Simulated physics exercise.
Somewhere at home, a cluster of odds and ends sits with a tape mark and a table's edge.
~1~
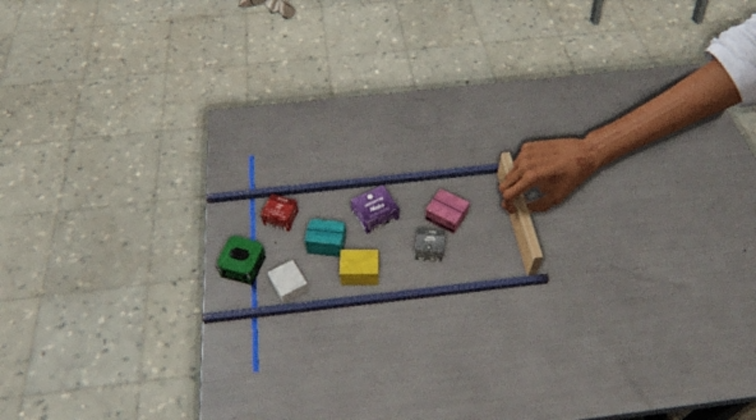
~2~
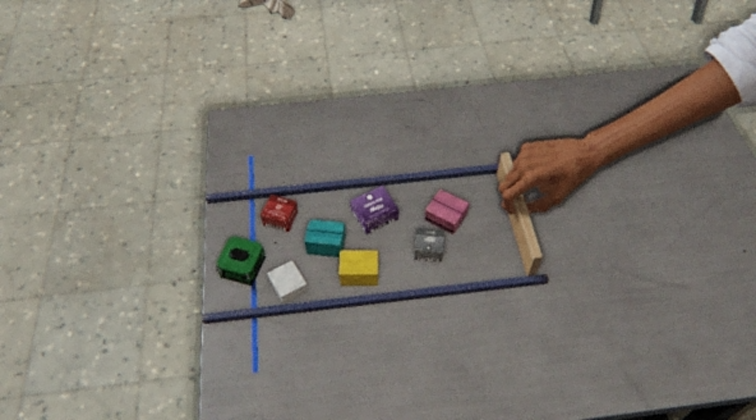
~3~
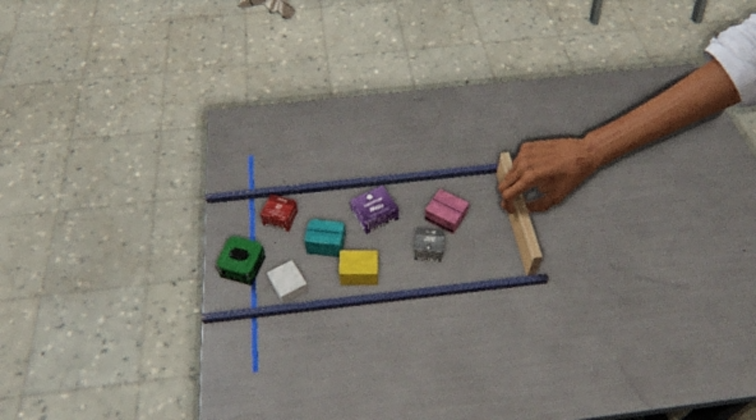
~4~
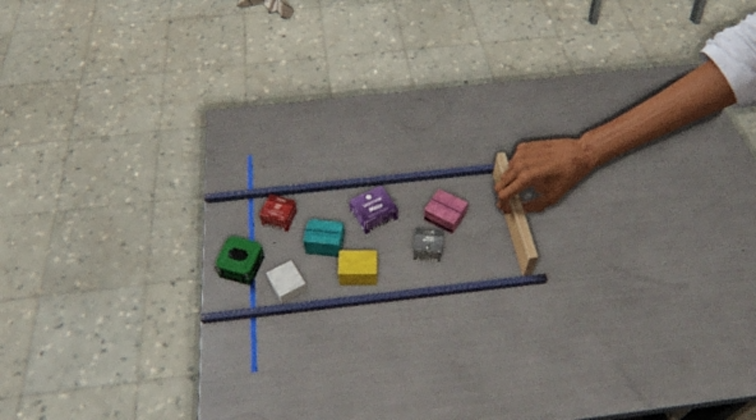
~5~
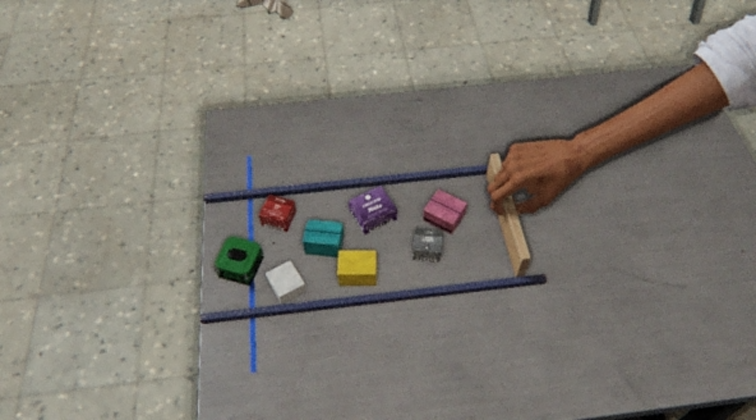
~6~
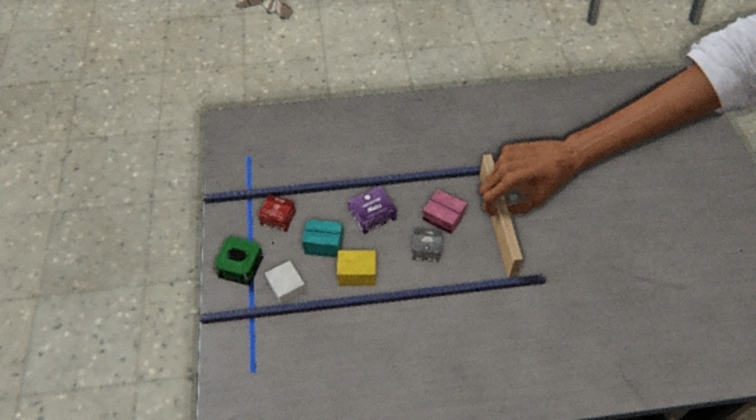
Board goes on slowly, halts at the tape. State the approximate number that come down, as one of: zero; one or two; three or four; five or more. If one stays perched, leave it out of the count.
Approximate number down: Three or four.
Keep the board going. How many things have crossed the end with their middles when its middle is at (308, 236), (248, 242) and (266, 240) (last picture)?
The numbers past the end are 0, 4 and 2.
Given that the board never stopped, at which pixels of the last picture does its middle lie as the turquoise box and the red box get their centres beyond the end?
The middle is at (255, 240) when it's the turquoise box, and at (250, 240) when it's the red box.
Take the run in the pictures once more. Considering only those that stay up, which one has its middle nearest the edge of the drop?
Answer: The yellow block.
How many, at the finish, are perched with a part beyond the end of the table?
1 is the number.
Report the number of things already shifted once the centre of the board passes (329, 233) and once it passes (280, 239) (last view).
Counting first: 8, next 8.
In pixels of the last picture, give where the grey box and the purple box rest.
Result: One about (236, 263), other about (232, 211).
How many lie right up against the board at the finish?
The number is 3.
Early on, none off yet; green case at rest near (239, 261); red box at rest near (277, 213); white block at rest near (286, 283).
A while later, none off yet; green case at rest near (239, 261); red box moving near (274, 212); white block moving near (277, 284).
Further along, none off yet; green case travelled about its own width near (197, 265); red box travelled about its own width near (237, 214); white block travelled well along near (210, 296).
Finally, the number that fall off is three or four; lost, turquoise box, white block, red box and green case.
